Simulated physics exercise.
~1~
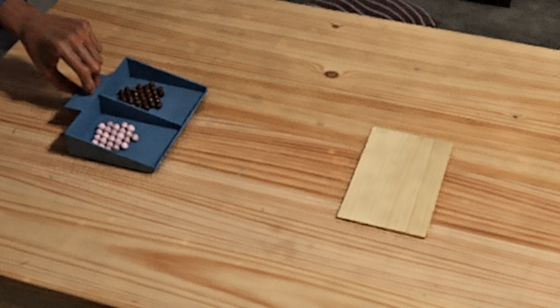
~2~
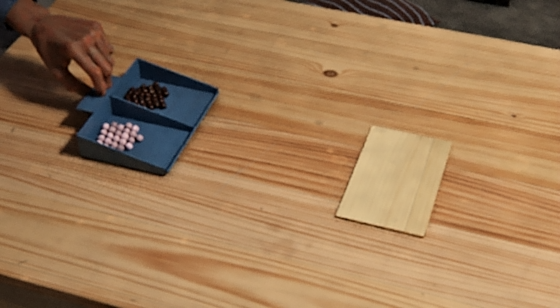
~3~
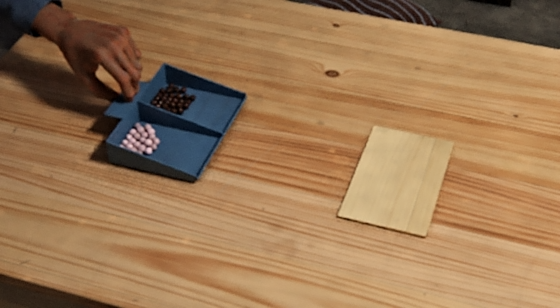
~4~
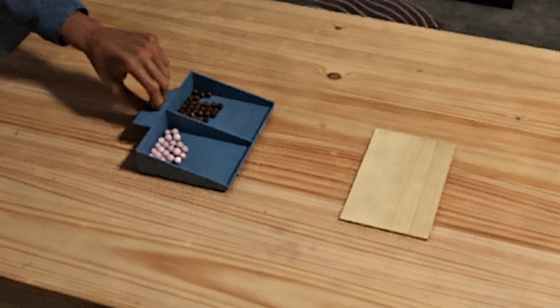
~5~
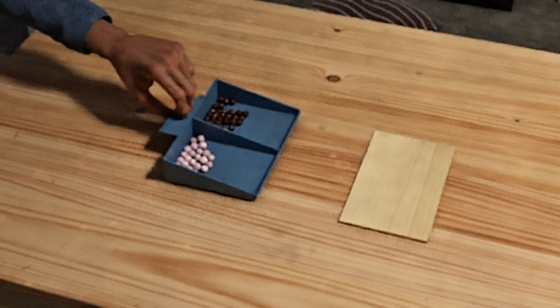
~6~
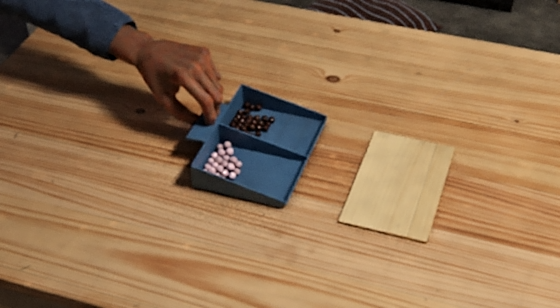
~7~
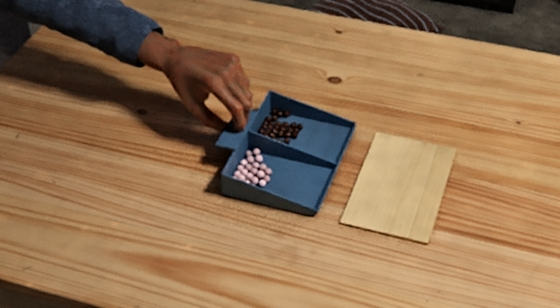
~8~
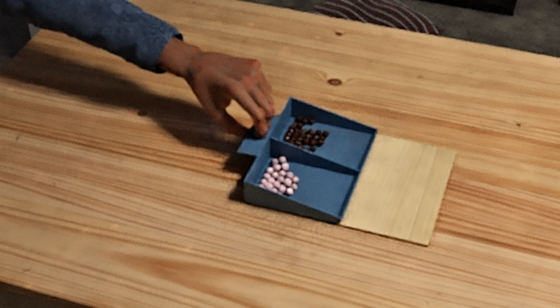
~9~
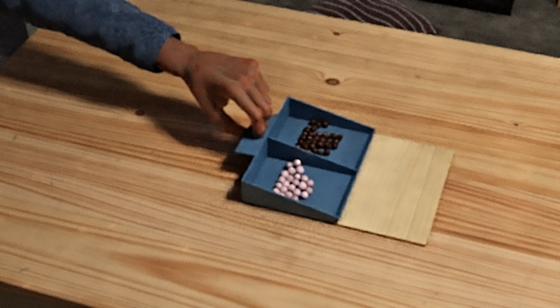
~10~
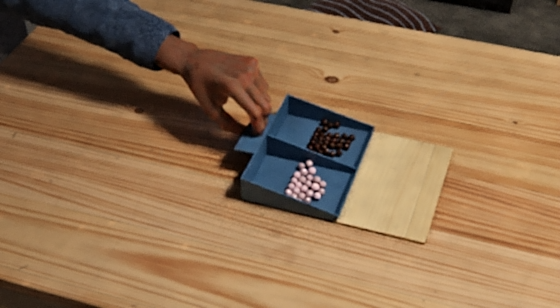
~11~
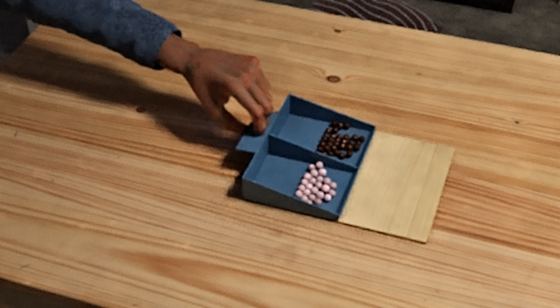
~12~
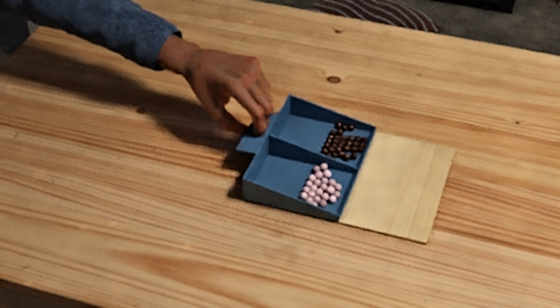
A blue two-part tray, holding dark beads in its far section and pale pink beads in its near one, starts at the left of a wooden counter. A hand at its left end slides it steadily to the right, towards a flat, light-coloured board lying on the counter. Both handfuls ride along inside until the tray meets the board and stops. The beads then keep sliding across the tray floor towards the front rim, while the board stays put. Finally everything rests, with both handfuls still inside near the rim and the hand still at the tray.
